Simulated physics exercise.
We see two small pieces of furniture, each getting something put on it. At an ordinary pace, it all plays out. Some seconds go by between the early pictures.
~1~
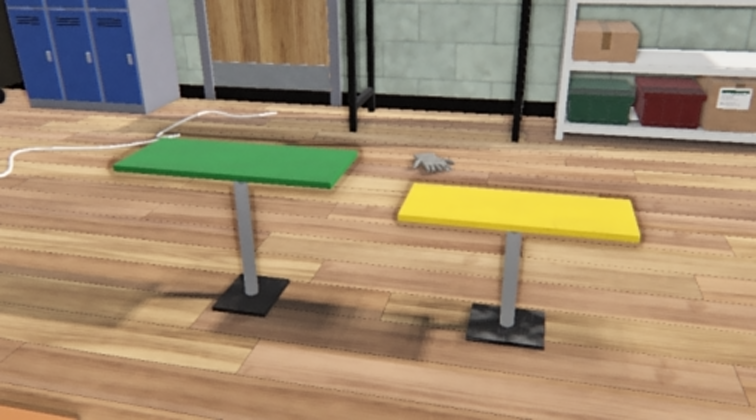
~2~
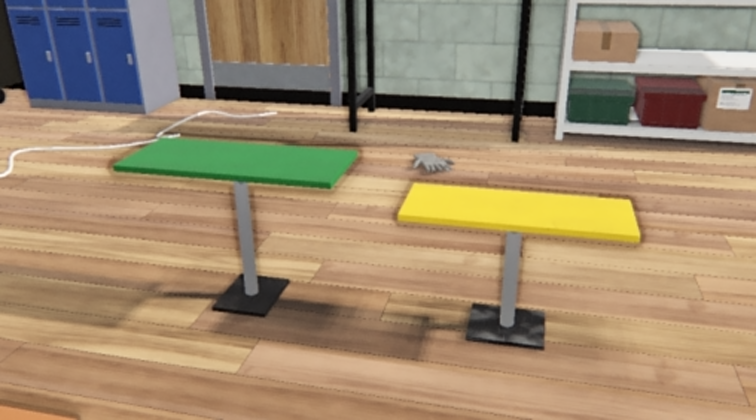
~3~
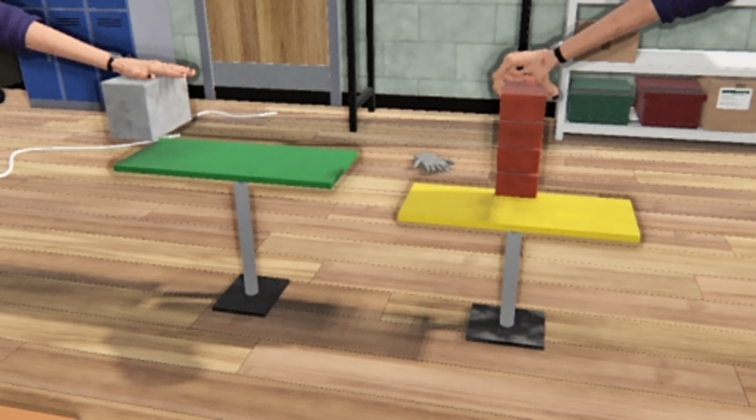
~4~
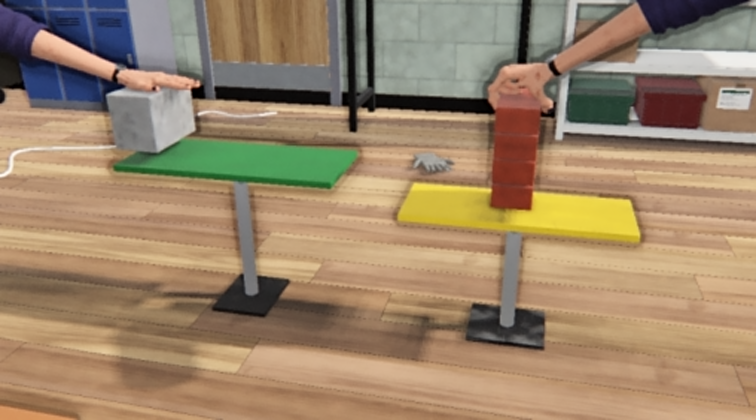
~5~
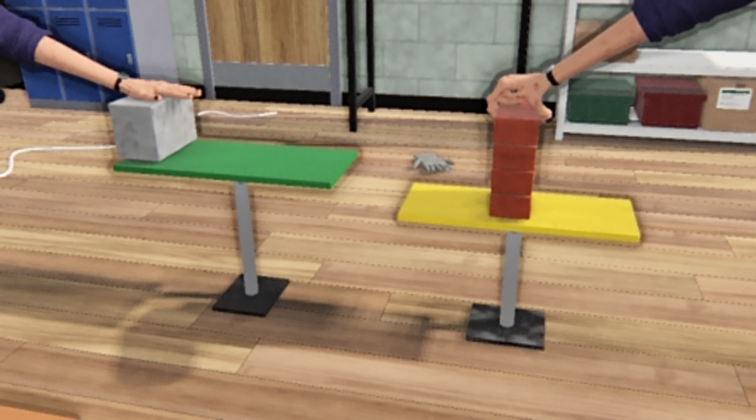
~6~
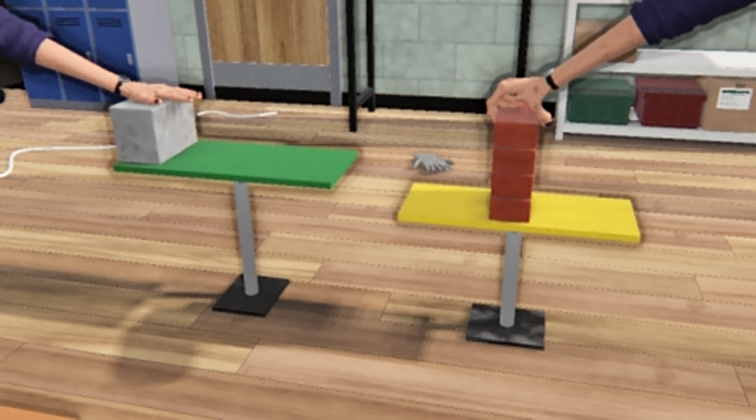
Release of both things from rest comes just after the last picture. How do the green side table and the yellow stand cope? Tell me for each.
Outcome: The green side table goes over; the yellow stand keeps steady.
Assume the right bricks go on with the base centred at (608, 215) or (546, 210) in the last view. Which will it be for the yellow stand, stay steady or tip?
First the yellow stand tips over, and then it stays put.
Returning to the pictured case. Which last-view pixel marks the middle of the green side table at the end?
It ends up close to (108, 201).
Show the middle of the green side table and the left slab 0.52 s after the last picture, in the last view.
The green side table at (169, 162), the left slab at (94, 172).
Then, 0.52 s later than the last frame, green side table tilted by 31° near (169, 162); yellow stand at rest near (516, 211).
When it is over, the green side table overbalances, near (108, 201); the yellow stand holds firm, near (516, 210).
